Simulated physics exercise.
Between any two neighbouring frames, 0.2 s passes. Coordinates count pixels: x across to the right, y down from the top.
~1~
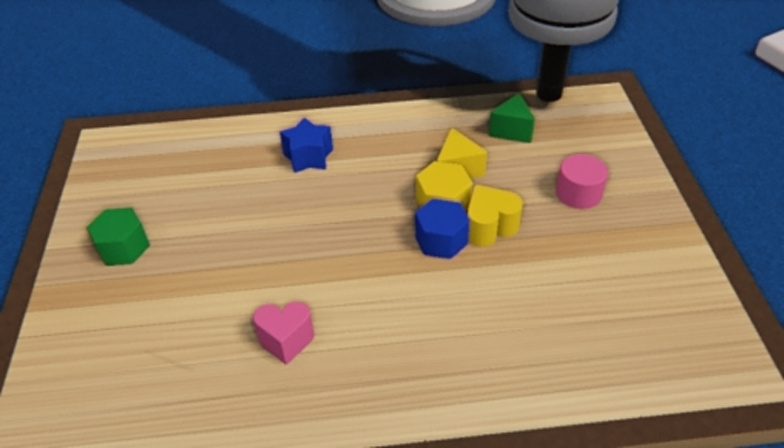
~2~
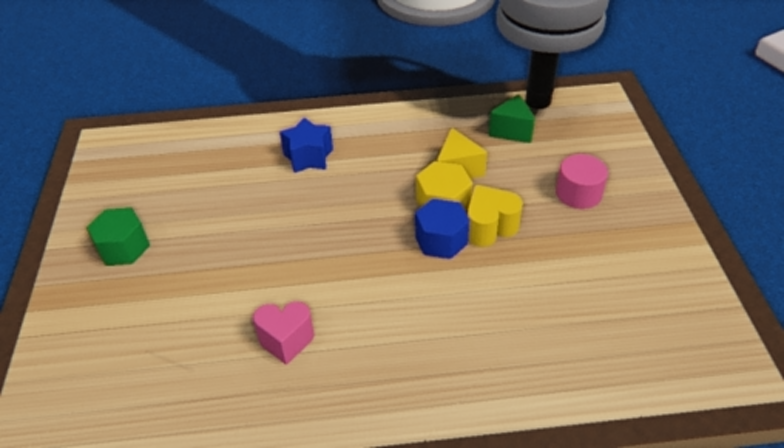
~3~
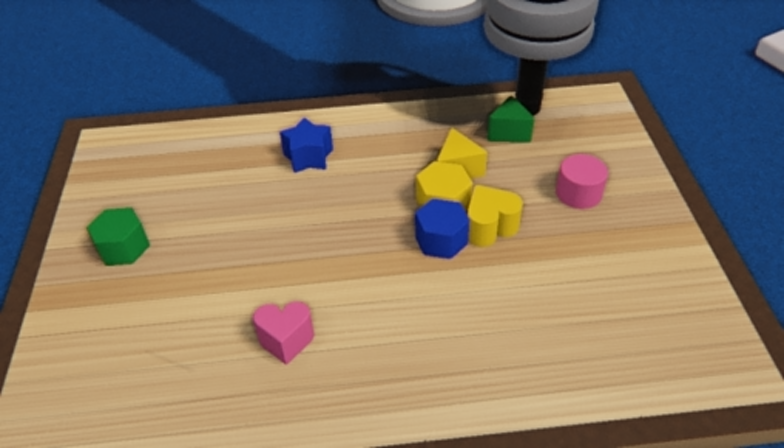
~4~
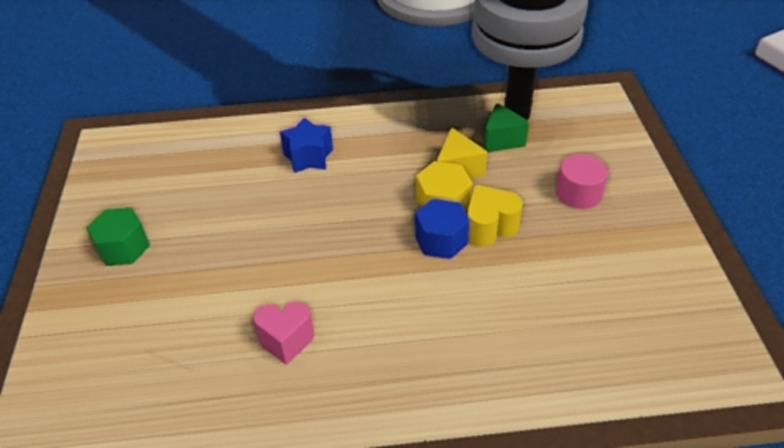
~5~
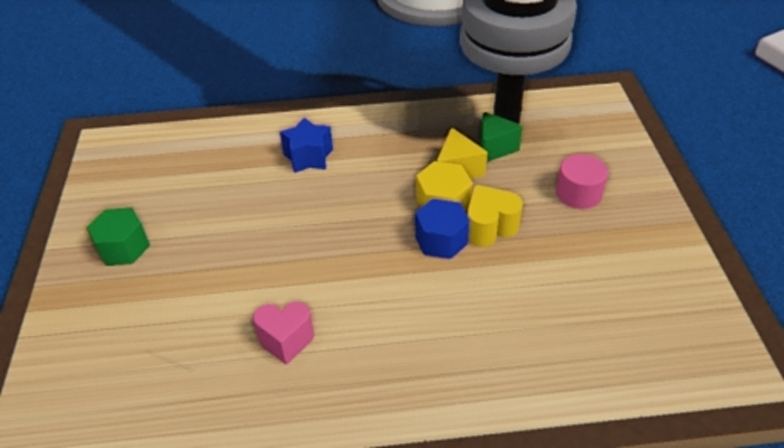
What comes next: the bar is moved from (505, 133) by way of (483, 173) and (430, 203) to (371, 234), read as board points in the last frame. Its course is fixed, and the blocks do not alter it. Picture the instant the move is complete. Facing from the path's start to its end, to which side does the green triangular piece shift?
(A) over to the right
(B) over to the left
The one that fits is B, over to the left.
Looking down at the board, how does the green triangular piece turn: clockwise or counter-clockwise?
Viewed from the top, it goes anticlockwise.
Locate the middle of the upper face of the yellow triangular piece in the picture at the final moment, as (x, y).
It is going to be at (424, 153).
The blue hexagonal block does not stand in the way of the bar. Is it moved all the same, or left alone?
It is shoved along.
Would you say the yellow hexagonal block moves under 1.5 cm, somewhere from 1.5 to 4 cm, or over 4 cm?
The yellow hexagonal block moves over 4 cm.
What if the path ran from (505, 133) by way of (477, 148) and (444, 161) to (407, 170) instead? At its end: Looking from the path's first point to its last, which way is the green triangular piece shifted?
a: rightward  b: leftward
b - leftward.
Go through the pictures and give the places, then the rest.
Bar tip (549, 96); block tops, blue hexagonal block (442, 216); yellow hexagonal block (444, 178); yellow triangular piece (459, 146); green triangular piece (515, 108), in the first frame.
Bar (538, 103); blocks unchanged, in the second frame.
Bar (527, 110); green triangular piece (512, 109), in the third frame.
Bar (517, 117); green triangular piece (504, 117), in the fourth frame.
Bar (506, 123); blue hexagonal block (442, 216); yellow hexagonal block (444, 178); yellow triangular piece (459, 146); green triangular piece (497, 125), in the fifth frame.
On the path given first. One third of the way, bar (483, 163); yellow hexagonal block (435, 182); yellow triangular piece (445, 152), turned 40° clockwise; green triangular piece (479, 169).
Two thirds of the way, bar (429, 193); blue hexagonal block (437, 225), turned 30° anticlockwise; yellow hexagonal block (395, 198); yellow triangular piece (424, 153), turned 90° clockwise; green triangular piece (453, 196), turned 55° anticlockwise.
At the end, bar (371, 225); blue hexagonal block (437, 225), turned 30° anticlockwise; yellow hexagonal block (341, 236), turned 20° anticlockwise; yellow triangular piece (424, 153), turned 90° clockwise; green triangular piece (452, 196), turned 65° anticlockwise.
